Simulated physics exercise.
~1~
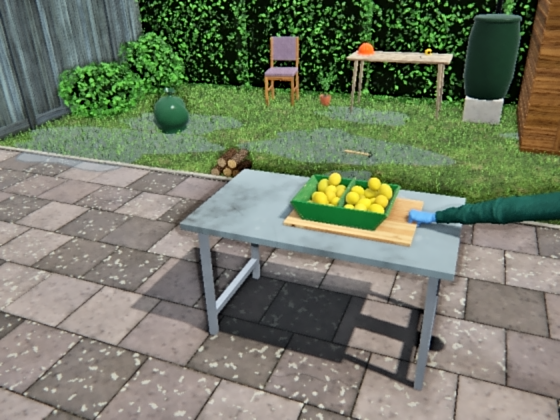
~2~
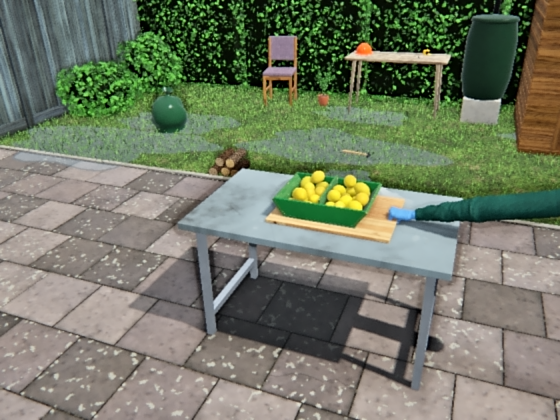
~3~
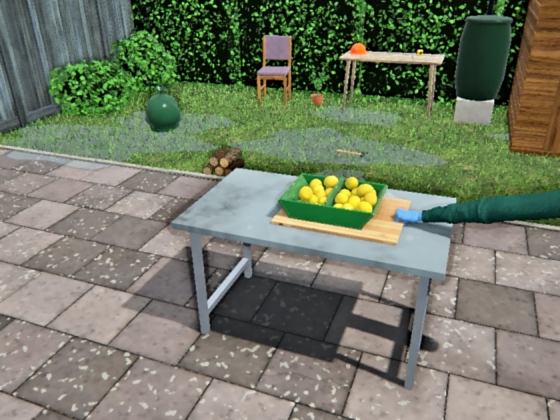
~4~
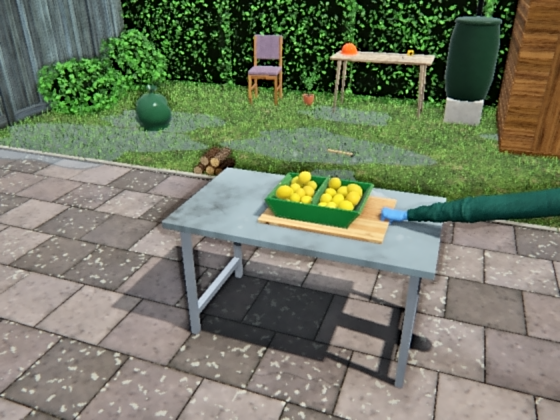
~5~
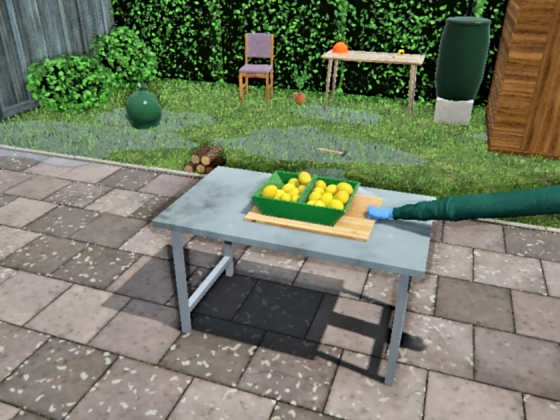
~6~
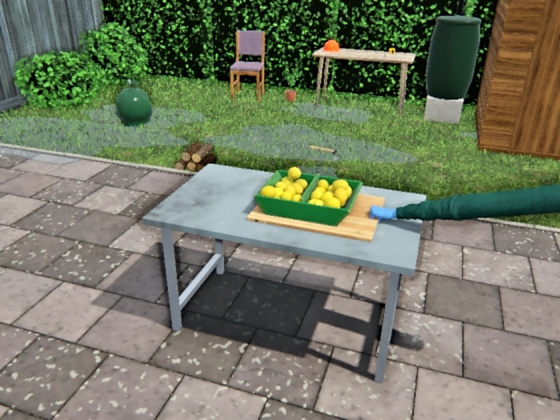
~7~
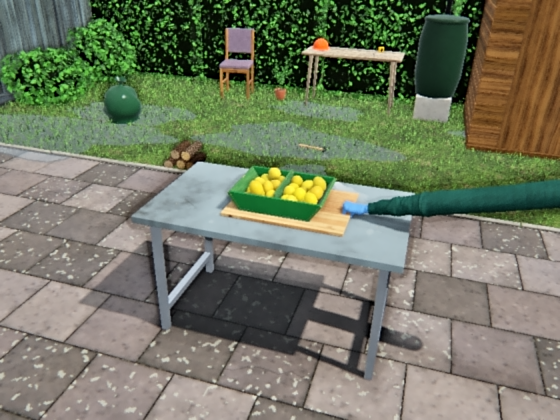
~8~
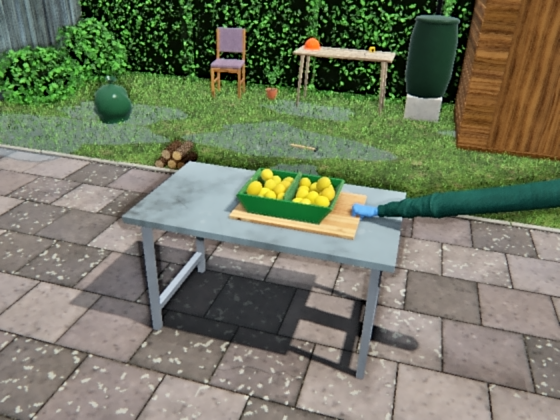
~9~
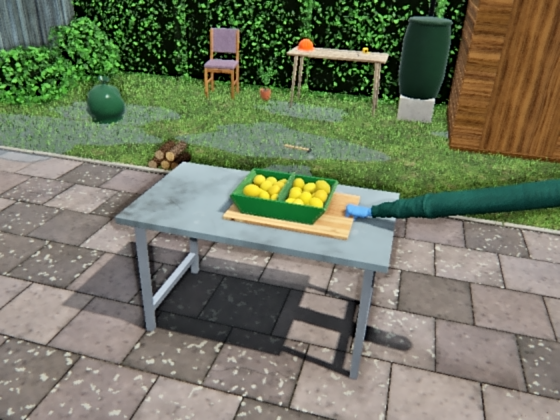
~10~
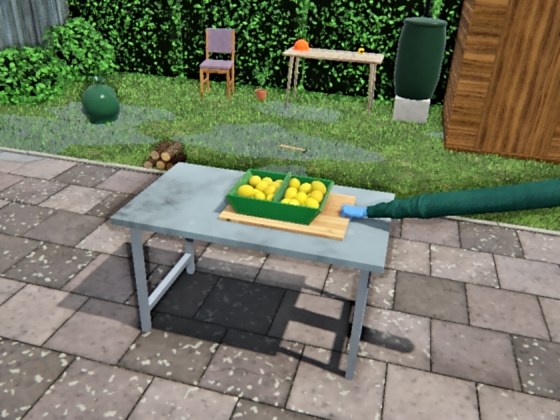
Paved garden patio, a green-sleeved arm shaking a board with a divided green crate of lemons on a table, none spilling out.
